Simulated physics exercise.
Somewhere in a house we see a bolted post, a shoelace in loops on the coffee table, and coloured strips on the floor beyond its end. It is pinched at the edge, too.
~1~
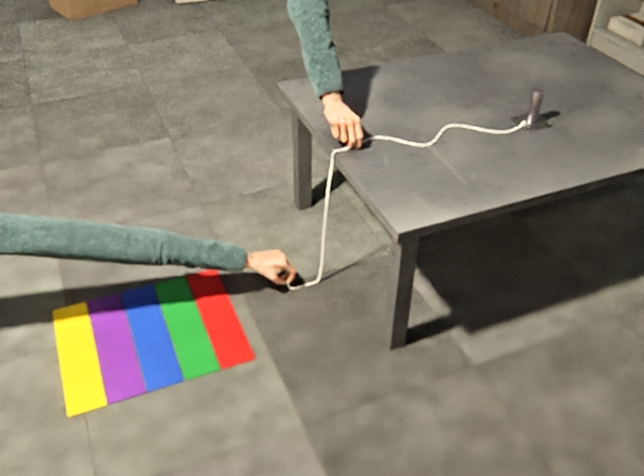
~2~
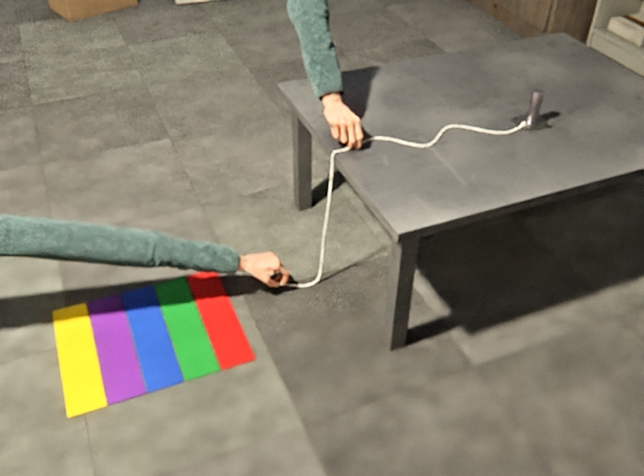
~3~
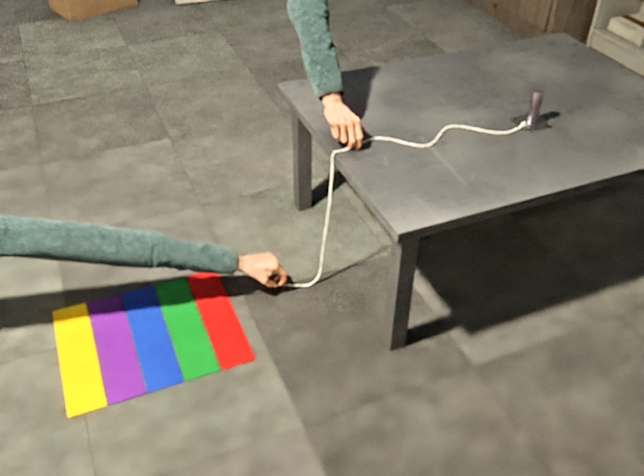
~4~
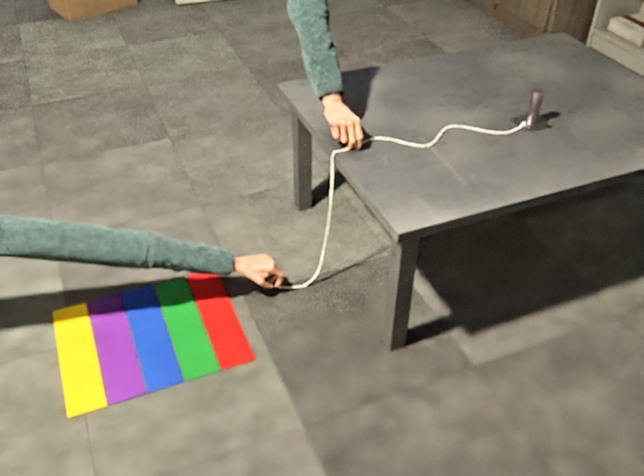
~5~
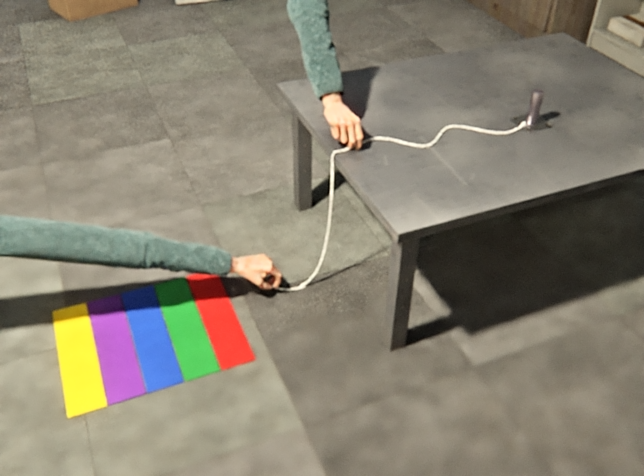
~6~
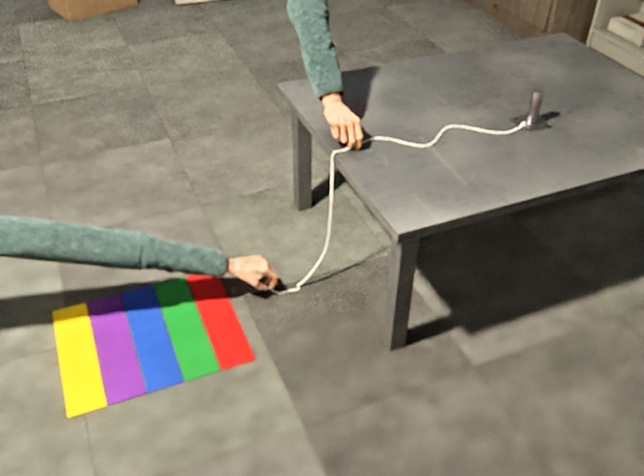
A hand in a teal sleeve, low on the left, holds the end of a white shoelace and draws it very slightly leftward, the lace's hanging part shifting a little. A second hand pinches the lace at the edge of a dark grey coffee table, where it winds toward a small upright object. Seen from above by a still camera, yellow, purple, blue, green and red strips lie on grey floor tiles.
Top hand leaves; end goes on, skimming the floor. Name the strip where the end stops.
Blue.
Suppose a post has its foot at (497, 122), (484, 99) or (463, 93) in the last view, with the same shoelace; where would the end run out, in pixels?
Roughly (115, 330), (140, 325) and (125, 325).
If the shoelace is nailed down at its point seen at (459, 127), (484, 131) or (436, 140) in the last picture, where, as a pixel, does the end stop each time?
The places are (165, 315), (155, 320) and (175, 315).
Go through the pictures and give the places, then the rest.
The first picture shows end (287, 281); red (231, 346); green (196, 356); blue (160, 367); purple (123, 378); yellow (84, 390).
The second picture shows end (280, 284); shoelace through (502, 133) (441, 134) (390, 139) (333, 161) (326, 220) (320, 273).
The third picture shows end (278, 284).
The fourth picture shows end (275, 285); shoelace through (502, 133) (441, 134) (390, 140) (333, 161) (329, 220) (317, 273).
The fifth picture shows end (273, 286).
The sixth picture shows end (269, 287); shoelace through (502, 133) (441, 134) (390, 140) (333, 161) (330, 220) (312, 272).
A little later, end near (211, 303); over red.
Next, end near (174, 313); over green.
When it is tight, end near (151, 320); over blue. It gets as far as the blue strip.
